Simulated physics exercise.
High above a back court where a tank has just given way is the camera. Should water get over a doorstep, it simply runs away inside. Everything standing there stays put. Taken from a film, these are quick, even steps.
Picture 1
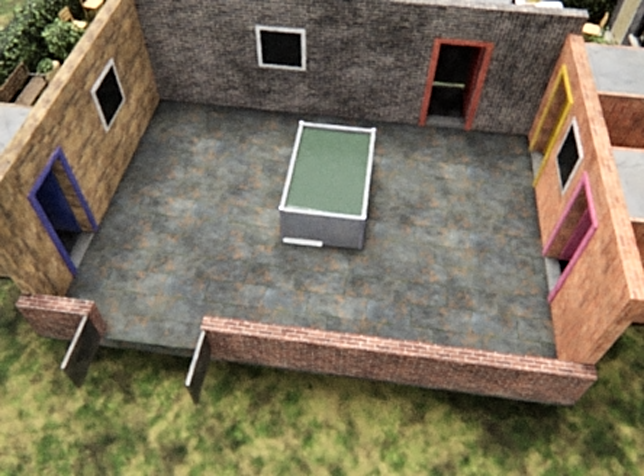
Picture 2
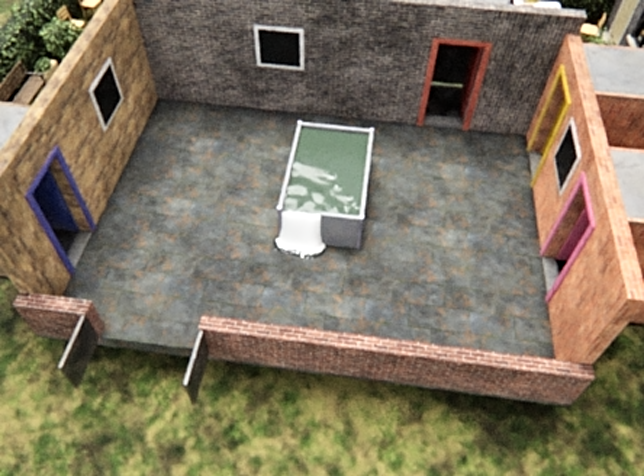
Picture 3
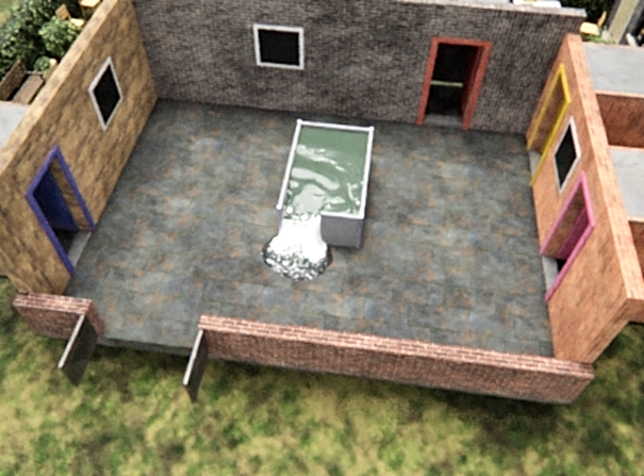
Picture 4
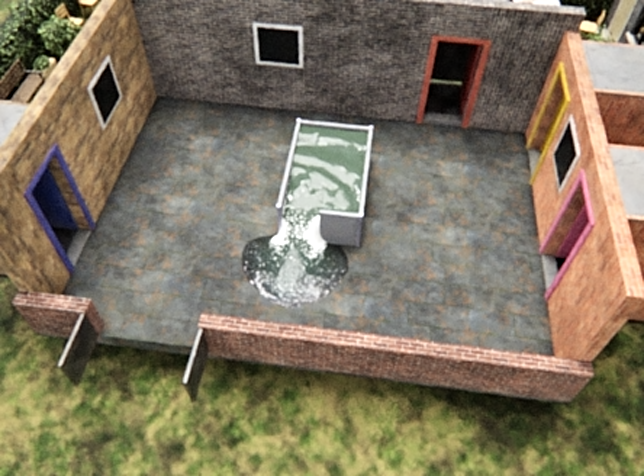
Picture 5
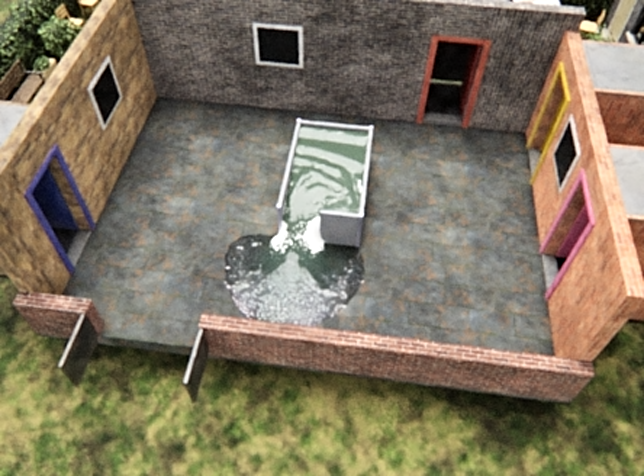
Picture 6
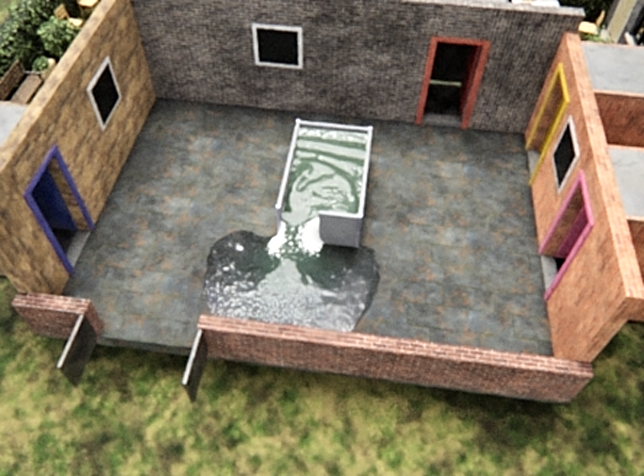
In this clip, a still, full tank in a walled court opens at its near left corner, and water pours out, spreading across the dark floor in a widening pool that reaches the low brick wall at the front.
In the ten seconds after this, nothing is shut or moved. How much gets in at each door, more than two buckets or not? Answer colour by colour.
Yellow door: Not beyond two buckets. Red door: Not beyond two buckets. Blue door: Beyond two buckets. Pink door: Beyond two buckets.
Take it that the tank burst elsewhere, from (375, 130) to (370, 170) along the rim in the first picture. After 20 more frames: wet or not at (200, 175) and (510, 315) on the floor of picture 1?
In the order asked, I get still bare for the first and drenched for the second.
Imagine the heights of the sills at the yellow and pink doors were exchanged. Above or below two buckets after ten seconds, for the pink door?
I reckon pink doesn't reach the mark.
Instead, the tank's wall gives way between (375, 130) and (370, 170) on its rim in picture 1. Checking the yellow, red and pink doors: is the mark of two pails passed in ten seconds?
Outcome - yellow door: Past the mark, red door: Past the mark, pink door: Past the mark.
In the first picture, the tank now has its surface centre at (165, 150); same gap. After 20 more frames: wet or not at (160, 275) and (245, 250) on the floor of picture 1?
Point 1: Soaked through; point 2: Not wet.
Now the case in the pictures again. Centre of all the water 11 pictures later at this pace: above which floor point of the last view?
It is near (310, 238).
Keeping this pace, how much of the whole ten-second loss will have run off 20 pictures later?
Estimated share: Close to 40 %.
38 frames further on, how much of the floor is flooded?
I reckon 60 per cent or so.
A moment on, water covers 20 % of the floor; the yellow door not reached, the red door not reached, the blue door not reached, the pink door not reached.
Next, water covers 25 % of the floor; the yellow door not reached, the red door not reached, the blue door not reached, the pink door not reached.
Then, water covers 35 % of the floor; the yellow door not reached, the red door not reached, the blue door wet at the sill, nothing in, the pink door wet at the sill, nothing in.
Later, water covers 60 % of the floor; the yellow door wet at the sill, nothing in, the red door not reached, the blue door over two buckets in, the pink door over two buckets in.
In the end, water covers 85 % of the floor; the yellow door wet at the sill, nothing in, the red door wet at the sill, nothing in, the blue door over two buckets in, the pink door over two buckets in.
